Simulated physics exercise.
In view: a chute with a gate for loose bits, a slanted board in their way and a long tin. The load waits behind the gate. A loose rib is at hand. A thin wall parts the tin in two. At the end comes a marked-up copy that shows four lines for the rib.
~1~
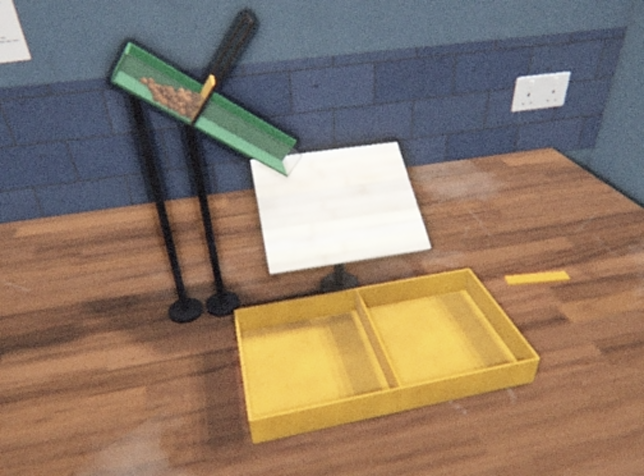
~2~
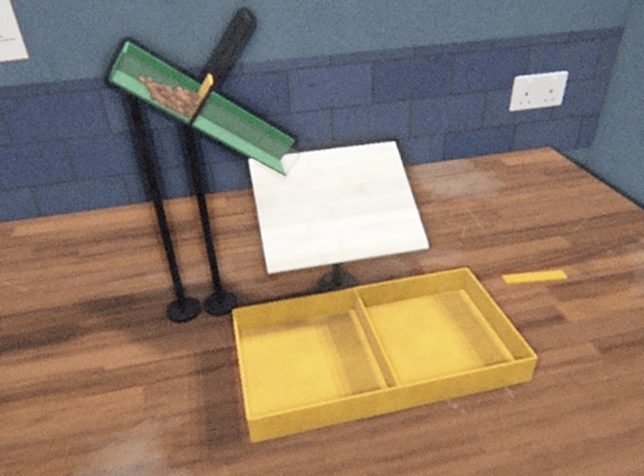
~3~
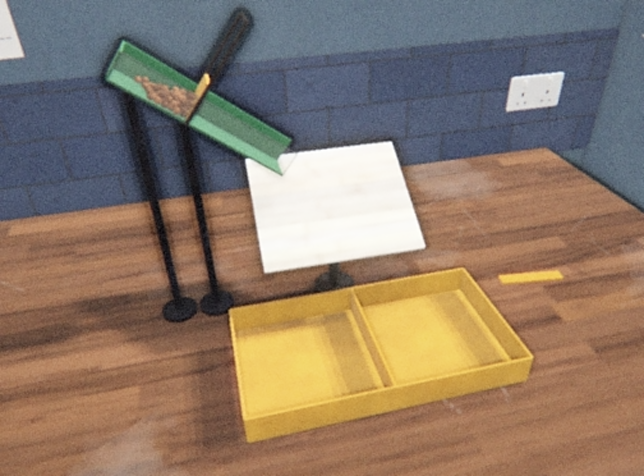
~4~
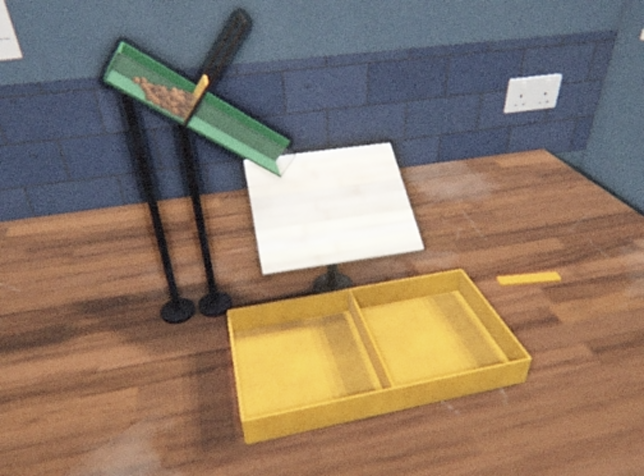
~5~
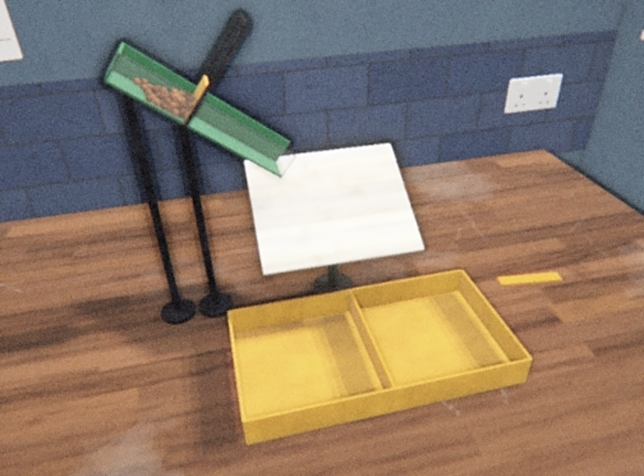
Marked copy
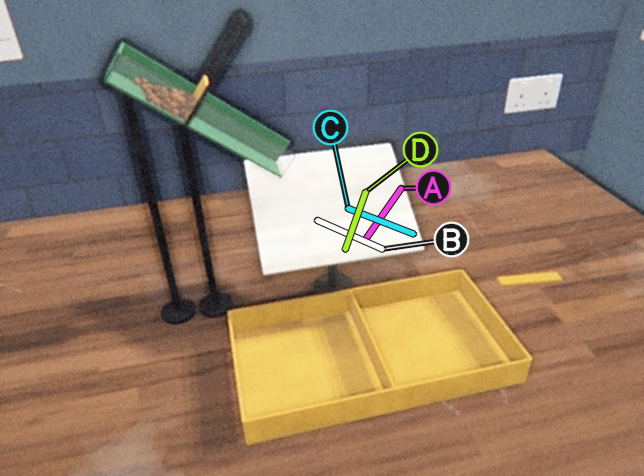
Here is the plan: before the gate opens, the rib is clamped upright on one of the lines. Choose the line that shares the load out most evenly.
It is A.
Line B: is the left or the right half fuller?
The right half.
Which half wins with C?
The right half.
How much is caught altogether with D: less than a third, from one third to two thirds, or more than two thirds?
It is more than two thirds.
On the marked copy, line A from (401, 188) to (367, 237); line B from (317, 220) to (382, 249); line C from (348, 208) to (413, 233); line D from (365, 192) to (345, 249).
With A, of what is caught, roughly half in the left half, roughly half in the right.
With B, of what is caught, about a tenth in the left half, almost all in the right.
With C, of what is caught, about a tenth in the left half, the larger part in the right.
With D, of what is caught, almost all in the left half, about a tenth in the right.
